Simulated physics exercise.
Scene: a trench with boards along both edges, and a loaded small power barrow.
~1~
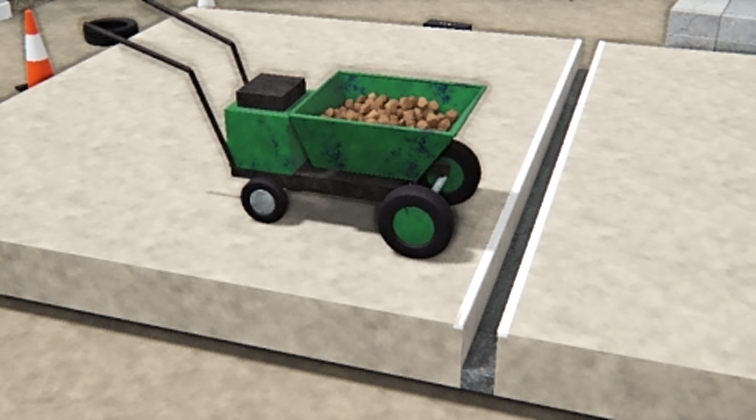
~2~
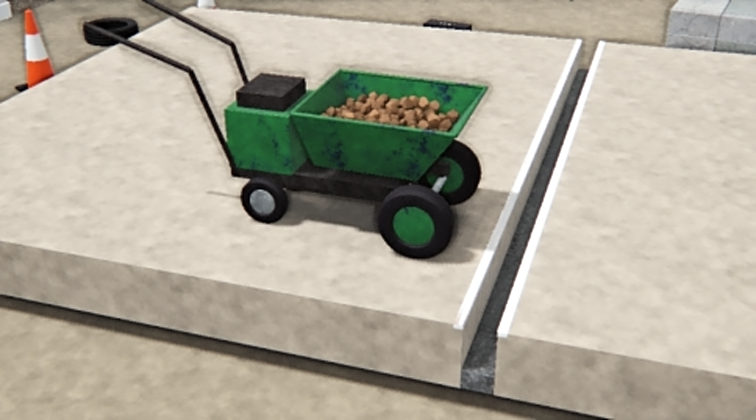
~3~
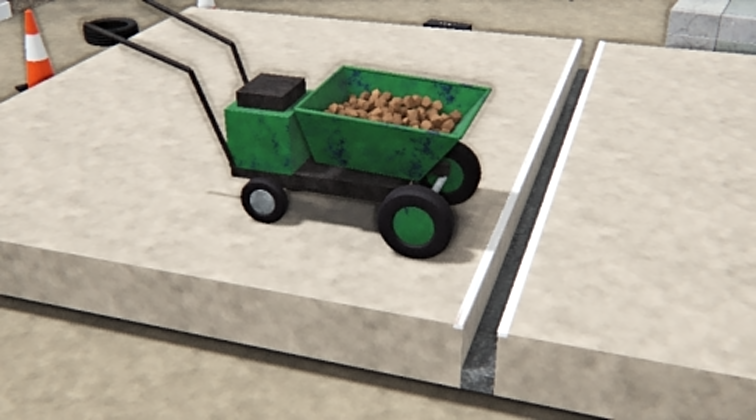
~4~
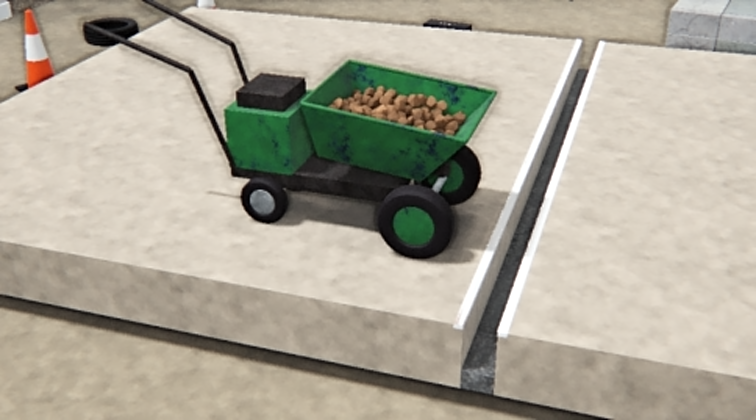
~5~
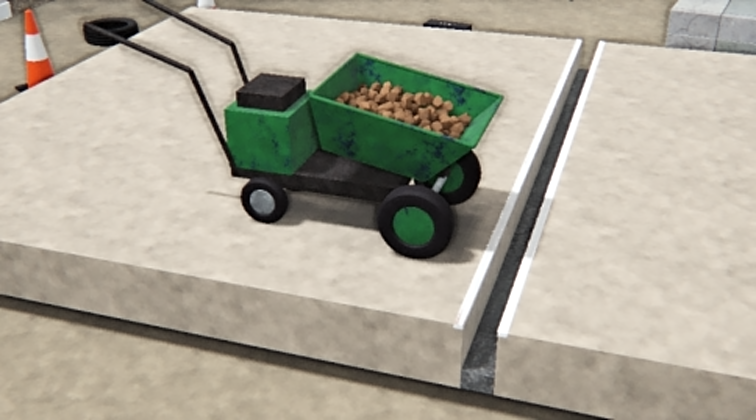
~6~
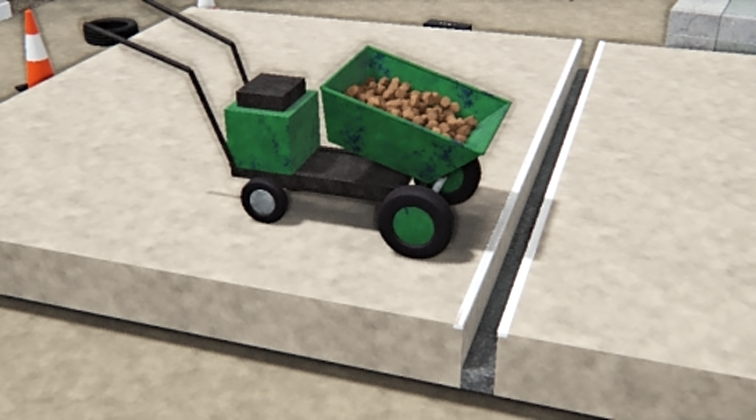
The video shows a small green power barrow loaded with brown clods standing still on a pale slab beside a narrow trench edged with white boards, as its skip, level at first, gradually tilts forward to the right.
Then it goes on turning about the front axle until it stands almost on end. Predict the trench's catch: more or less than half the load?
The trench catches less than half of the load.
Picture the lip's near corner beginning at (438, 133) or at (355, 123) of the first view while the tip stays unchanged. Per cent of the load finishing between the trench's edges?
You'd see around 30 per cent the first time and around 30 per cent the second.
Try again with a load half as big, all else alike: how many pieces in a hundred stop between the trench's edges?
It would be around 10 per cent.
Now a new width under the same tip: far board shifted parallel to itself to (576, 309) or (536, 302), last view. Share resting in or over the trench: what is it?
Roughly 100 per cent, then roughly 40 per cent.
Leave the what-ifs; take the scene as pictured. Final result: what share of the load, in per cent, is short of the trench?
Roughly 0 percent.
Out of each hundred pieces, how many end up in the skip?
Roughly 15 per cent.
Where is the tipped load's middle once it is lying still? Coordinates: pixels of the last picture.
Around (576, 246).
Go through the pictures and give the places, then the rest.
The first frame shows lip of the skip at (454, 135), level; top of the load at (385, 119), clay clods; first edge of the trench at (472, 291); far edge at (514, 299), the trench under half as wide as the skip, and about as deep as wide.
The second frame shows lip of the skip at (456, 136), level; top of the load at (386, 119).
The third frame shows lip of the skip at (460, 138), tipped barely; top of the load at (377, 114).
The fourth frame shows lip of the skip at (466, 142), tipped a little; top of the load at (382, 111).
The fifth frame shows lip of the skip at (474, 147), tipped a little; top of the load at (370, 107).
The sixth frame shows lip of the skip at (482, 154), tipped clearly; top of the load at (380, 107); first edge of the trench at (472, 291); far edge at (514, 299).
Soon, skip tipped steeply; all in the skip.
A while on, skip tipped right over; most in the skip; about a quarter beyond it; a stray few falling.
Towards the end, skip tipped right over; about a quarter in the skip; a stray few in or heaped over the trench; most beyond it.
Finally, skip tipped right over; a small part in the skip; a stray few in or heaped over the trench; most beyond it.
